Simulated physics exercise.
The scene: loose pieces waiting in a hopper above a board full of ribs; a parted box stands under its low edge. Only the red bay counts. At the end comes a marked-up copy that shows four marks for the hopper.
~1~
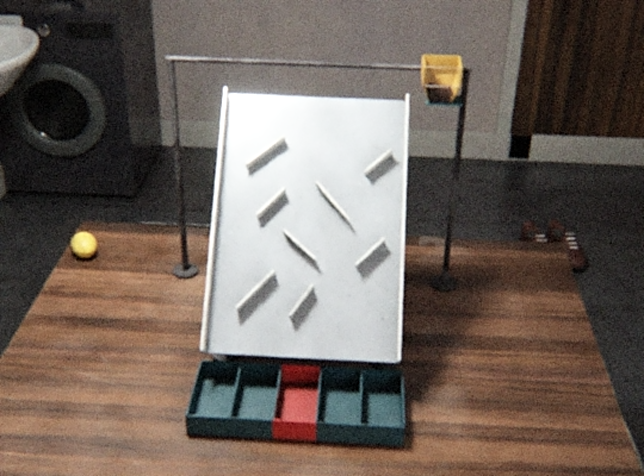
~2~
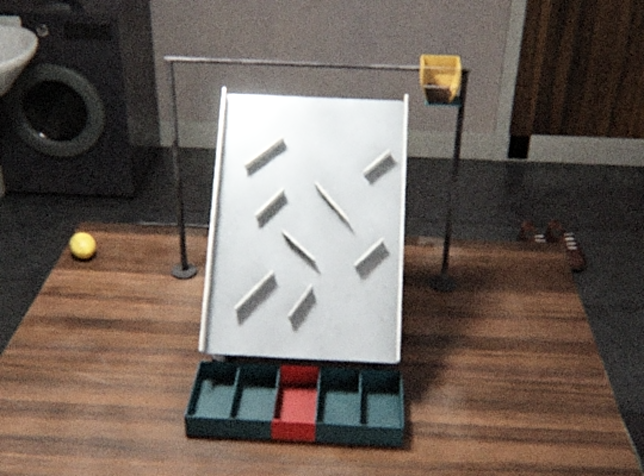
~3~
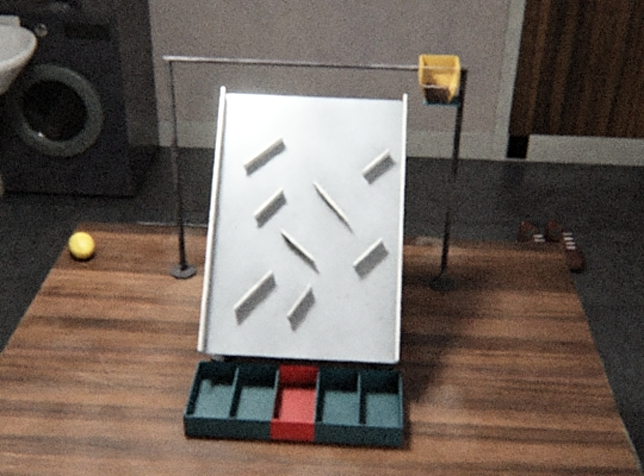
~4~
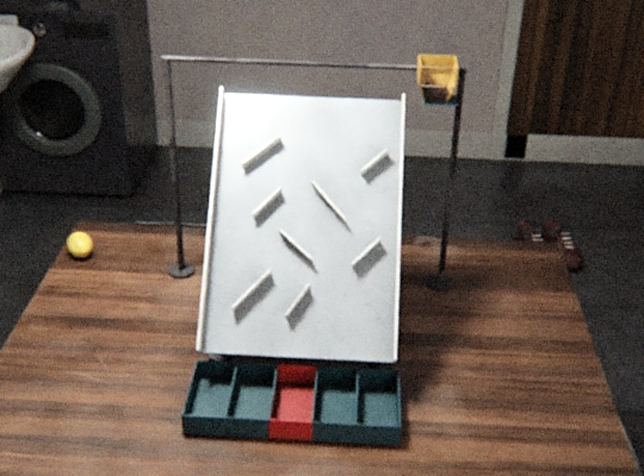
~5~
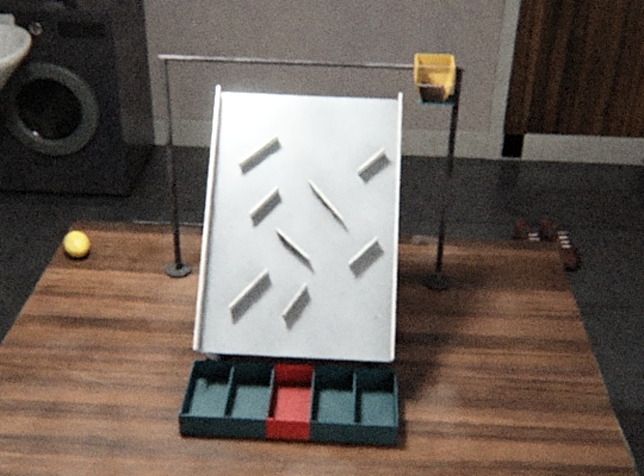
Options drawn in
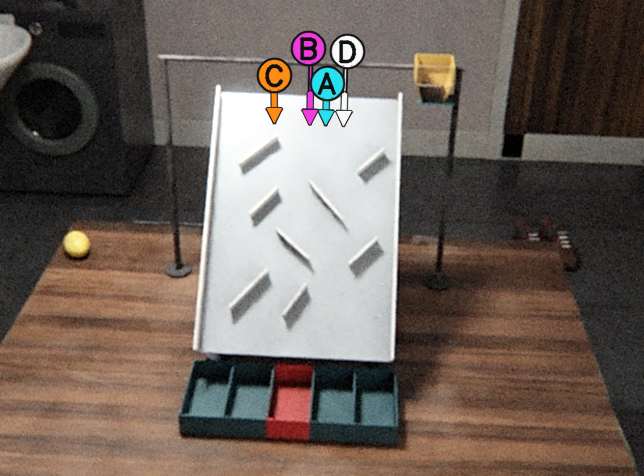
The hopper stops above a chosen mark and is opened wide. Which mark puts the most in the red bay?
D.
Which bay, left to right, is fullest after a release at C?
It is the first one.
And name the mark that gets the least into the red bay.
C it is.
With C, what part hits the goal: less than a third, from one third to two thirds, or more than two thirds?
Mark C gives less than a third.
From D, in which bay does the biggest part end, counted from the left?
The third from the left.
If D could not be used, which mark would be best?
Here it is mark A.
On the marked copy, mark A meets the board at (325, 119); mark B meets the board at (309, 119); mark C meets the board at (274, 117); mark D meets the board at (343, 120).
For mark A, about a quarter in the red bay, about two thirds in other bays, a small part outside the box.
For mark B, a small part in the red bay, about two thirds in other bays, about a quarter outside the box.
For mark C, a stray few in the red bay, about half in other bays, about a third outside the box.
For mark D, about half in the red bay, about a third in other bays, about a quarter outside the box.
